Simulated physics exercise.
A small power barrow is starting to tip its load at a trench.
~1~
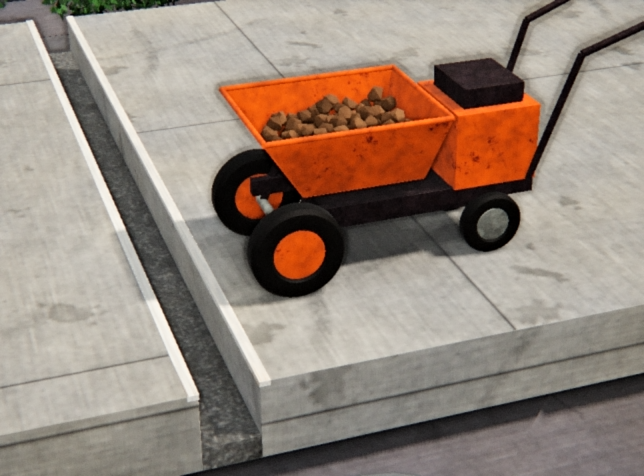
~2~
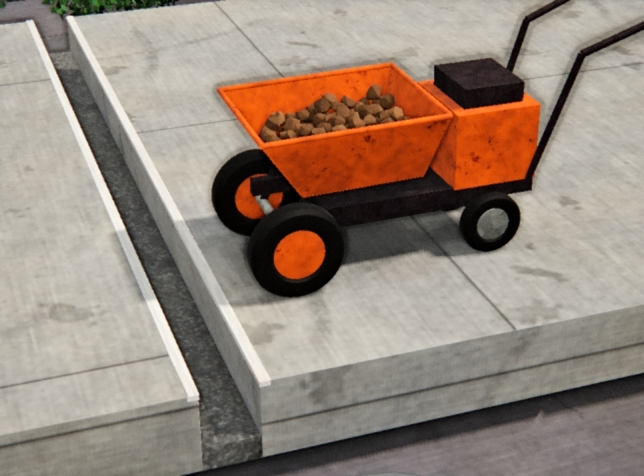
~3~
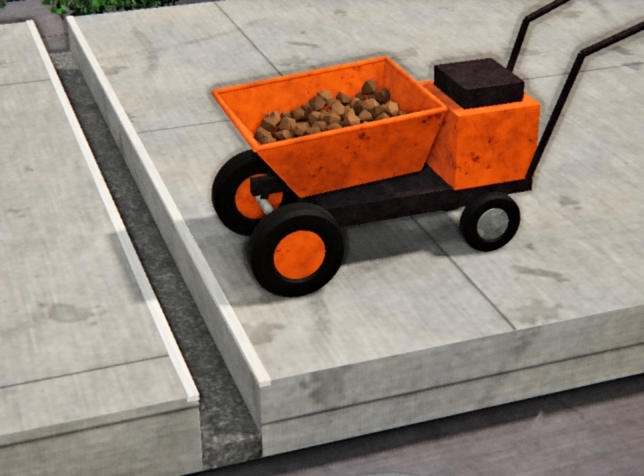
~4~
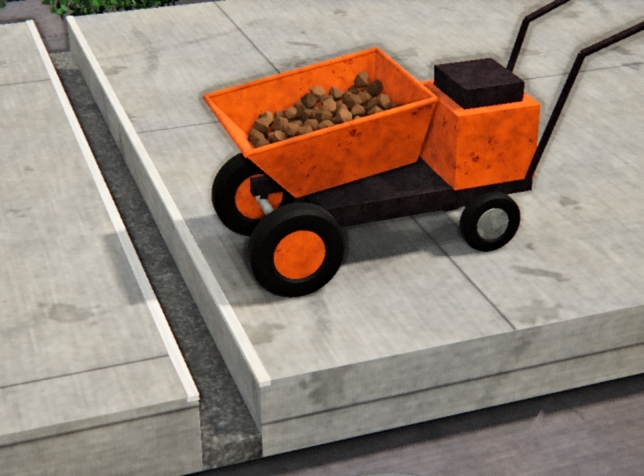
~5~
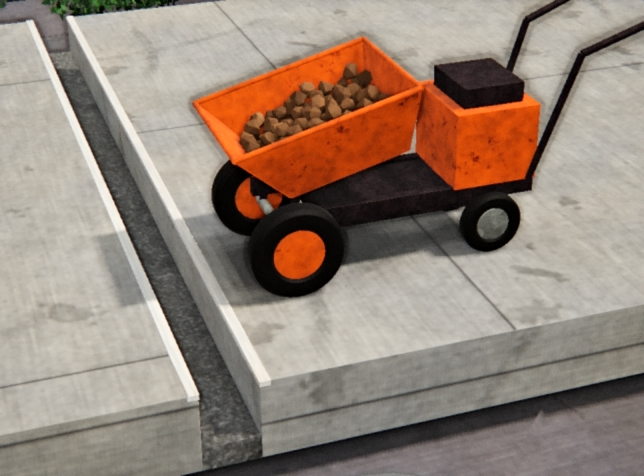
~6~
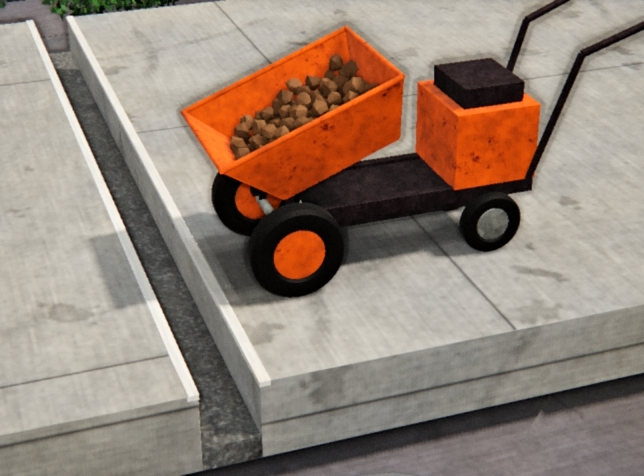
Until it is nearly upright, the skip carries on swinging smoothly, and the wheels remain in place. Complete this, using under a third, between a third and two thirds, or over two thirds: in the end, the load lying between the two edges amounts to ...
The load between the two edges amounts to under a third of it.
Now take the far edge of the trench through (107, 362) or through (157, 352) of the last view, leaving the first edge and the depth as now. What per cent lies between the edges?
In turn 90 and 40 in a hundred.
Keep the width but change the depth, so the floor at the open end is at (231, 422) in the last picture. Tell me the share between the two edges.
Around 20 percent.
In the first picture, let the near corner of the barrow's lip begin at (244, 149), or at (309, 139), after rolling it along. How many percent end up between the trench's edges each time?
You'd get around 0 in a hundred, then 80 in a hundred.
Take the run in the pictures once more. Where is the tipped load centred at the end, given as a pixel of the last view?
About (97, 288).
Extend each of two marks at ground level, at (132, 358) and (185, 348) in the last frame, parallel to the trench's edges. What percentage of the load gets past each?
60 and 80 in a hundred.
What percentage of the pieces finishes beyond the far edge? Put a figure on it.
About 85 %.
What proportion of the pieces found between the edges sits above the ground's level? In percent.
0 per cent or so.
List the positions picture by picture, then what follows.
In the first frame, lip of the skip near (264, 146), level; top of the load near (338, 124), clay clods; first edge of the trench near (241, 336); far edge near (173, 349), the trench under half as wide as the skip, and about as deep as wide.
In the second frame, lip of the skip near (262, 147), tipped barely; top of the load near (330, 124).
In the third frame, lip of the skip near (256, 149), tipped barely; top of the load near (350, 117).
In the fourth frame, lip of the skip near (247, 154), tipped a little; top of the load near (358, 112).
In the fifth frame, lip of the skip near (235, 162), tipped a little; top of the load near (348, 105).
In the sixth frame, lip of the skip near (222, 171), tipped clearly; top of the load near (334, 99); first edge of the trench near (241, 336); far edge near (173, 349).
Shortly afterwards, skip tipped steeply; the whole lot in the skip.
Next, skip tipped right over; the bulk in the skip; a little beyond it; only a few falling.
Some moments later, skip tipped right over; a little in the skip; a little in or heaped over the trench; the bulk beyond it.
In the end, skip tipped right over; a little in or heaped over the trench; the bulk beyond it.
